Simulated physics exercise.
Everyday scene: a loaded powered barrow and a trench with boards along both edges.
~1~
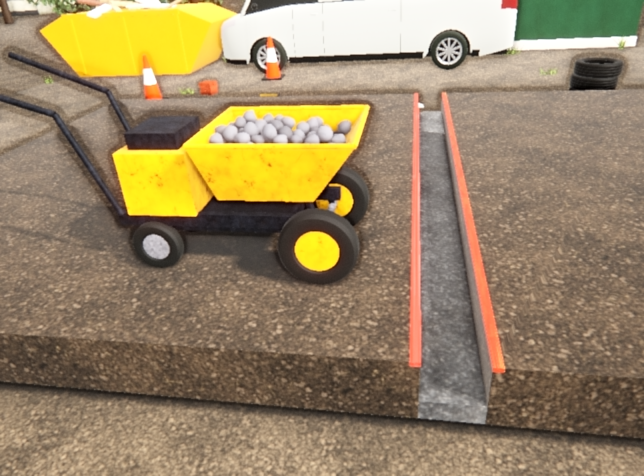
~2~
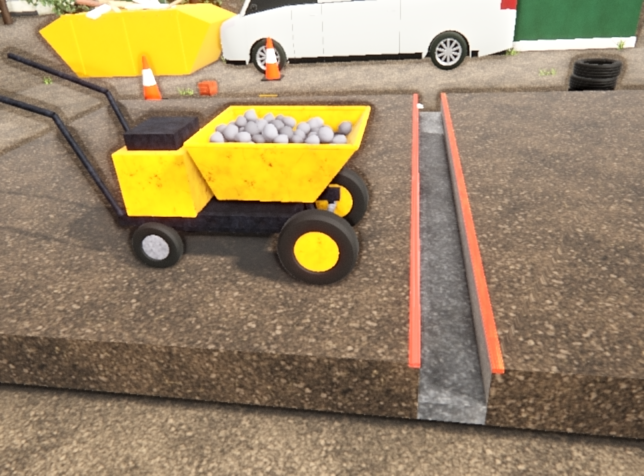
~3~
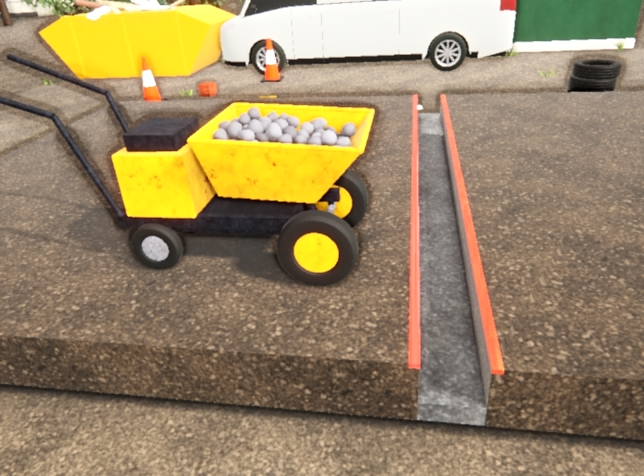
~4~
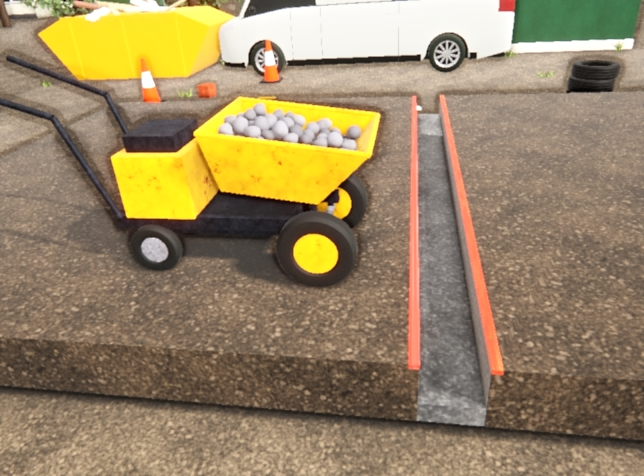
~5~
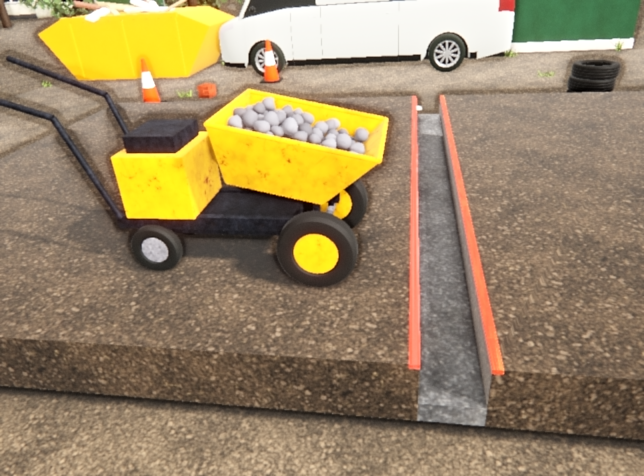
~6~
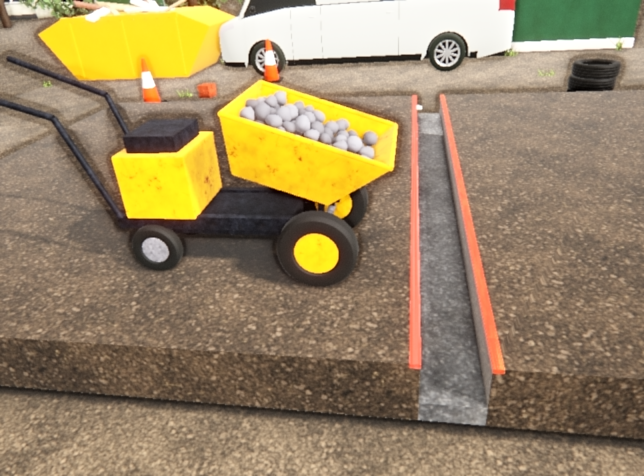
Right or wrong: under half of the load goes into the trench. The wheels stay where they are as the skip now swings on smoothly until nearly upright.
Wrong.
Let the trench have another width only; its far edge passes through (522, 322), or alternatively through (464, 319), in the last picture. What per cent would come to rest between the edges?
Roughly 100 % and 40 %.
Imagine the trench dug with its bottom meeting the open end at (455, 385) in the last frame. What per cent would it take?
Estimated share: Approx. 50 %.
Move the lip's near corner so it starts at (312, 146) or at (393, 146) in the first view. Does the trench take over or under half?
The greater portion first, the lesser portion second.
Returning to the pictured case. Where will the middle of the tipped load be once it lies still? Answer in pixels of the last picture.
Roughly at (455, 272).
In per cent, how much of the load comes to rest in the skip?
Close to 0 in a hundred.
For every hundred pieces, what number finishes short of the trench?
Roughly 0 in a hundred.
Just after the last frame, skip tipped steeply; every one in the skip.
A moment on, skip tipped right over; the larger part in the skip; roughly a quarter in or heaped over the trench; just a few beyond it; about a tenth falling.
Further on, skip tipped right over; about a tenth in the skip; roughly two thirds in or heaped over the trench; roughly a quarter beyond it.
When it is over, skip tipped right over; the larger part in or heaped over the trench; roughly a quarter beyond it.
